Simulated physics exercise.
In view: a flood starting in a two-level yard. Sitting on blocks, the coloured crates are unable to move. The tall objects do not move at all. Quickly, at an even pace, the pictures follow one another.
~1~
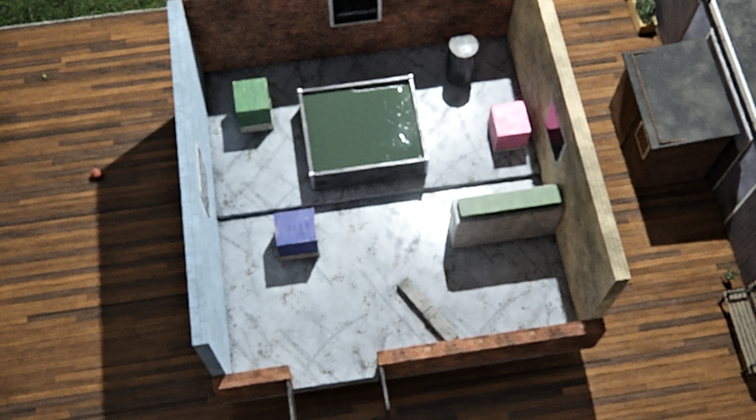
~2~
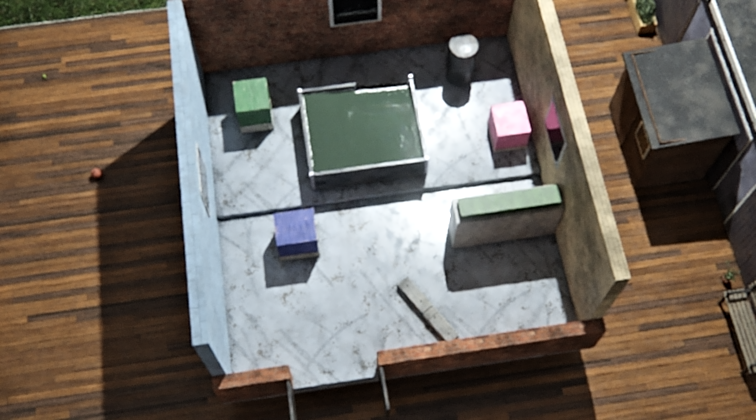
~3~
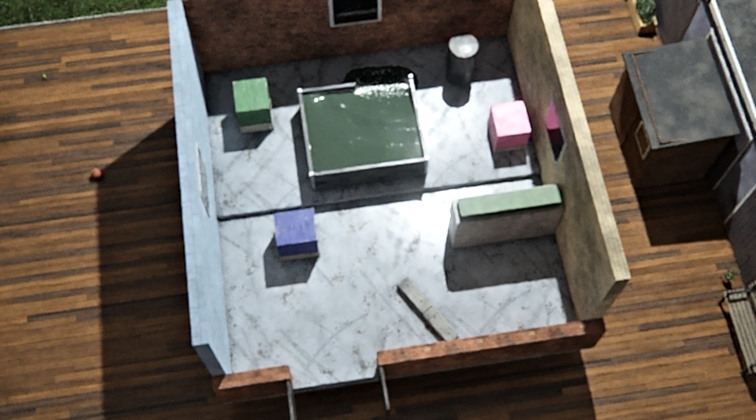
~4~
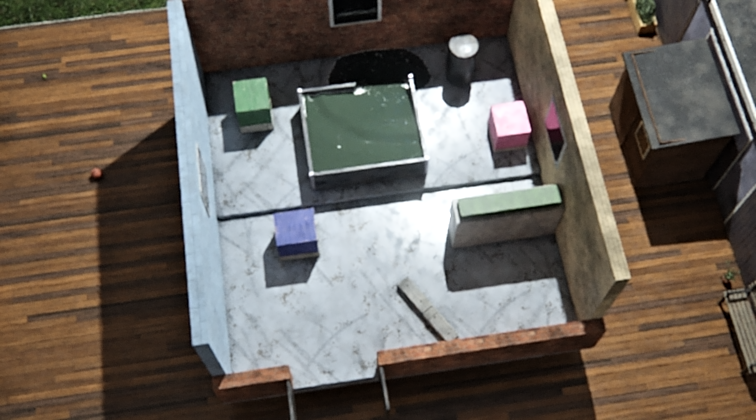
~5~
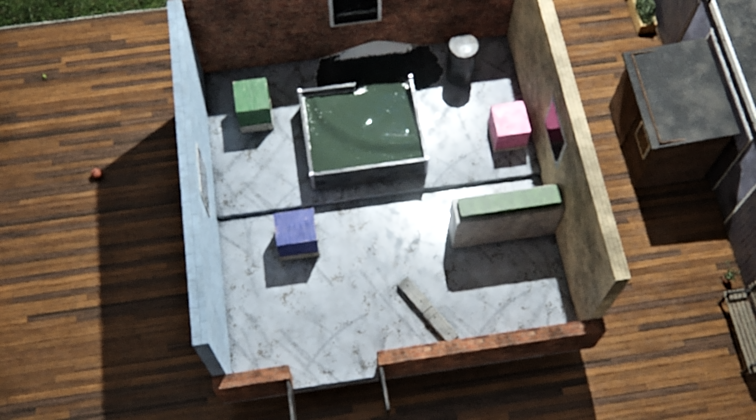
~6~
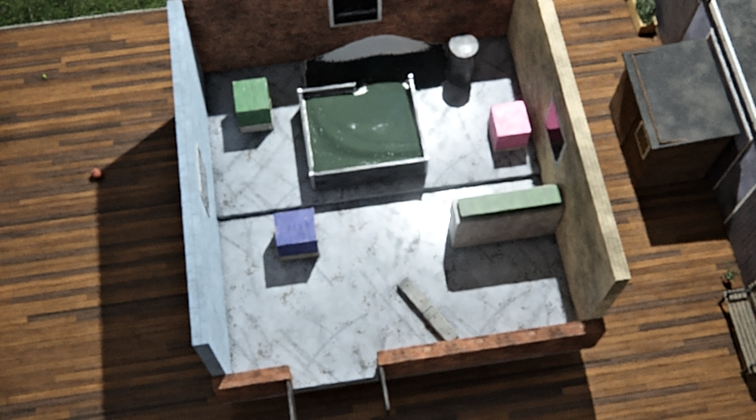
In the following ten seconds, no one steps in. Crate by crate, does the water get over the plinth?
As I see it, I expect the green crate to never get touched; I expect the blue crate to never get touched; I expect the pink crate to get touched.
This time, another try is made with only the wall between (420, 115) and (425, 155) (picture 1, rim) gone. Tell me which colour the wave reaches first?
First in line is the pink-painted one.
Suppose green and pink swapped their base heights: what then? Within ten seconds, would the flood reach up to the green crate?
Green: Flooded.
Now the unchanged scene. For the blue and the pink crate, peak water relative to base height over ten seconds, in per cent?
The first reaches around 70 in a hundred, the second around 260.
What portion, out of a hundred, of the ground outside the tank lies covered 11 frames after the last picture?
Around 20 percent of it.
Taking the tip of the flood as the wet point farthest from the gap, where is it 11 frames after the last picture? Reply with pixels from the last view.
At roughly (205, 76).
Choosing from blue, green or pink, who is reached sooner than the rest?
The one in green comes first.
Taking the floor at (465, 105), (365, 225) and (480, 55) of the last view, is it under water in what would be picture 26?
Point one sodden, point two left clear, point three sodden.
A moment on, water covers 10 % of the floor; the green crate not reached, the blue crate not reached, the pink crate not reached.
Next, water covers 20 % of the floor; the green crate water round its plinth, the blue crate not reached, the pink crate water round its plinth.
Then, water covers 40 % of the floor; the green crate water round its plinth, the blue crate water round its plinth, the pink crate water round its plinth.
Later, water covers 65 % of the floor; the green crate water round its plinth, the blue crate water round its plinth, the pink crate water round its plinth.
In the end, water covers 85 % of the floor; the green crate stayed above the water, the blue crate stayed above the water, the pink crate was topped.
